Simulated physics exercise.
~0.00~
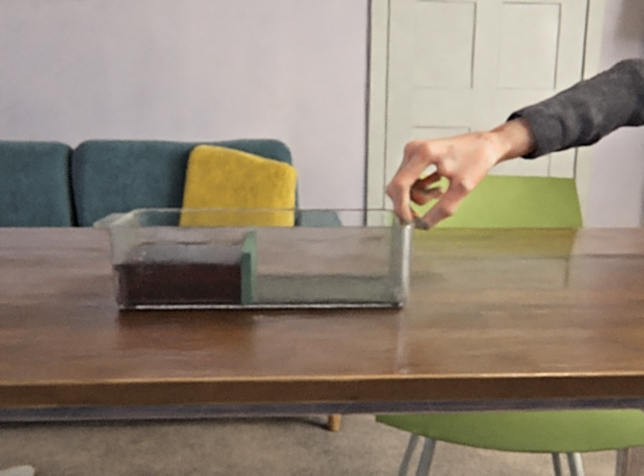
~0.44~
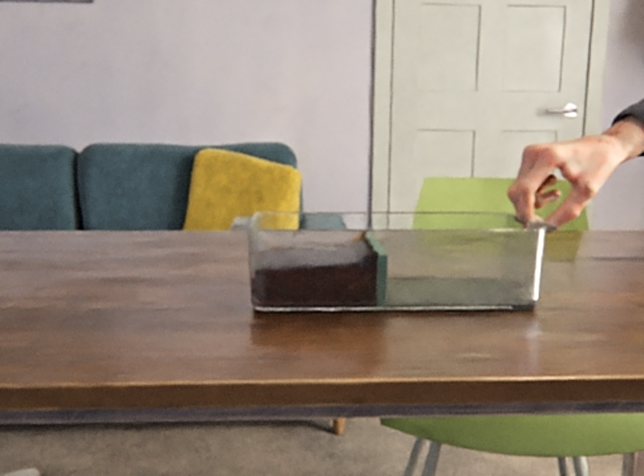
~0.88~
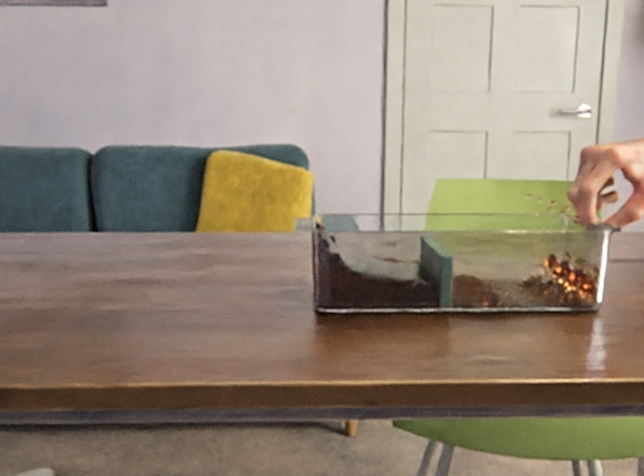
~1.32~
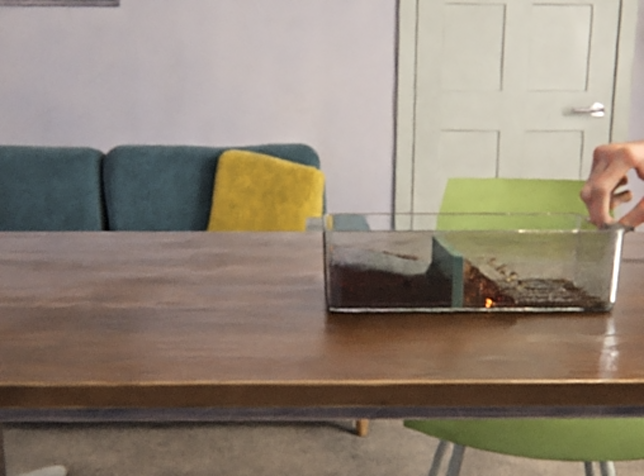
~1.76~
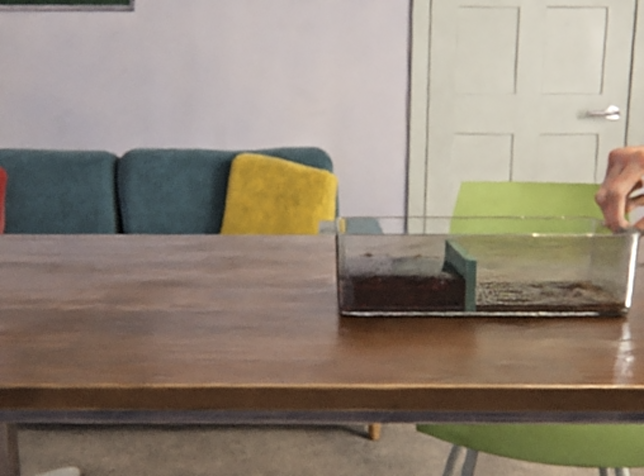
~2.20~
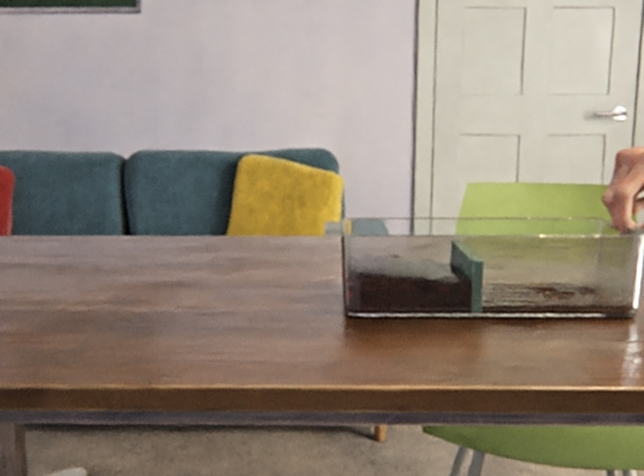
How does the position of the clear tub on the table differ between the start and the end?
At the start the tub sat left of the middle of the view, in front of the sofa and yellow cushion. By the end it was over at the right, in front of the green chair and the door.
